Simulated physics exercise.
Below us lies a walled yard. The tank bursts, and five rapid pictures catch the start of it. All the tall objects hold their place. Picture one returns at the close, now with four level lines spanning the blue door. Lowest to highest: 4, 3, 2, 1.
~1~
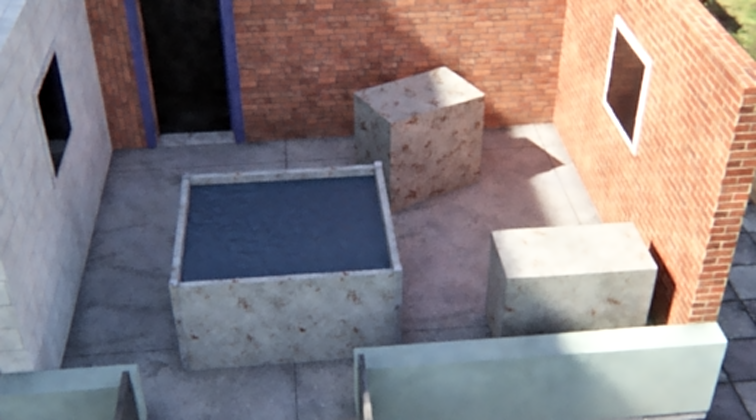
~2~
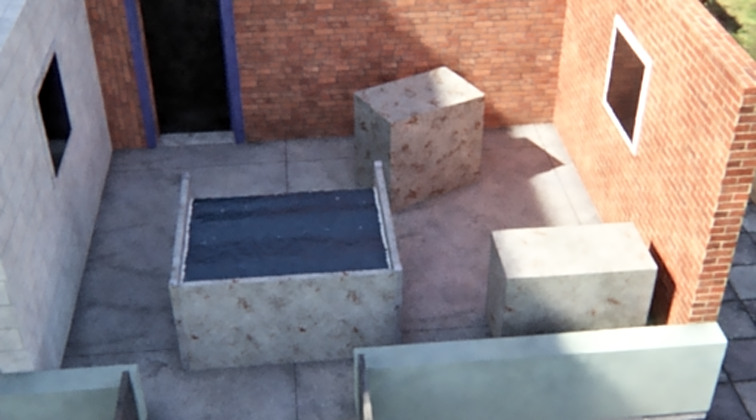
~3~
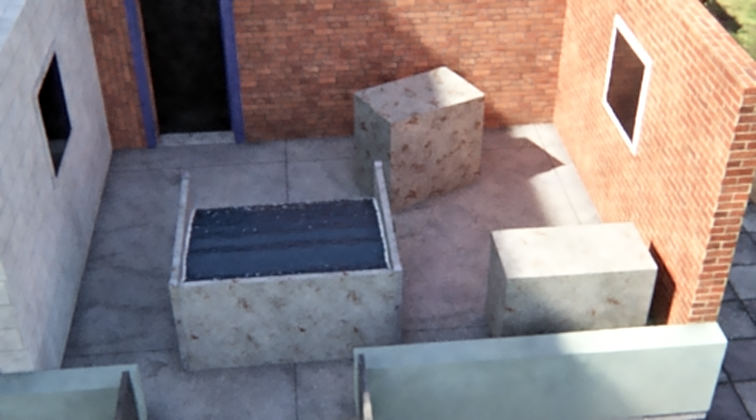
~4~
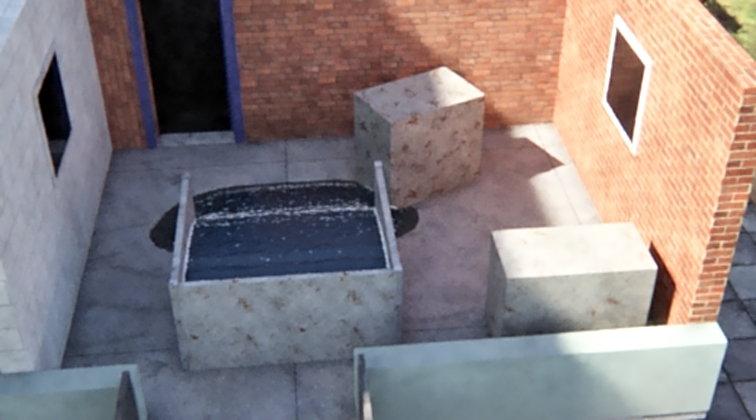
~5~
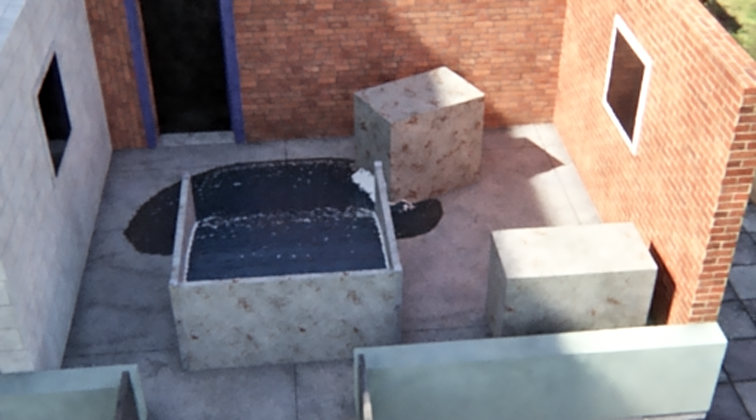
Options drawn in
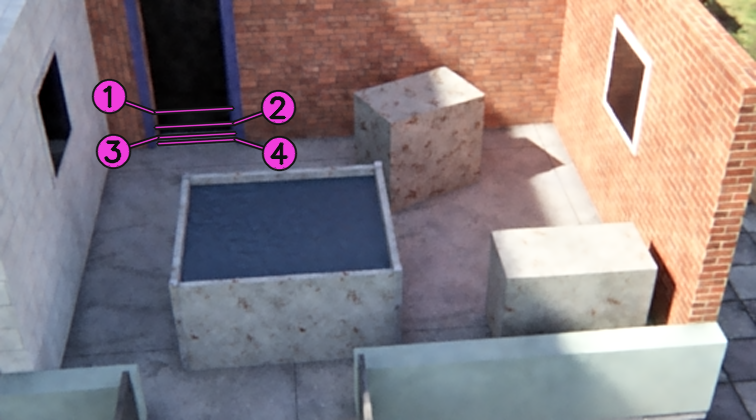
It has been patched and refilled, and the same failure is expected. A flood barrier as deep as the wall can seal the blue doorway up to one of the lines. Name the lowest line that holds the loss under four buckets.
It is 1.
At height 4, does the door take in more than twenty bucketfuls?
Yes, clearly.
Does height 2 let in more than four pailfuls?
Yes, that goes wrong.
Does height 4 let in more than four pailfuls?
Yes, that goes wrong.
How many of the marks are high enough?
One of them.
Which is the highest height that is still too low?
That would be 2.
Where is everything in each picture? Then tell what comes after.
Water in the tank at rest, its middle at (285, 228); foot of the blue doorway at (197, 144); open gate at (246, 351).
Water covers 3 % of the ground, its front hidden from here.
Water covers 7 % of the ground, its front hidden from here.
Water covers 14 % of the ground and shows as far out as (404, 225).
Water covers 21 % of the ground and shows as far out as (187, 182).
On the marked copy, 1 at (193, 110); 2 at (195, 125); 3 at (196, 135); 4 at (197, 141); from the bottom up 4, 3, 2, 1.
With 1, a splash gets over, under a bucket.
With 2, about 9 bucketfuls get in.
With 3, dozens of bucketfuls pour in.
With 4, dozens of bucketfuls pour in.
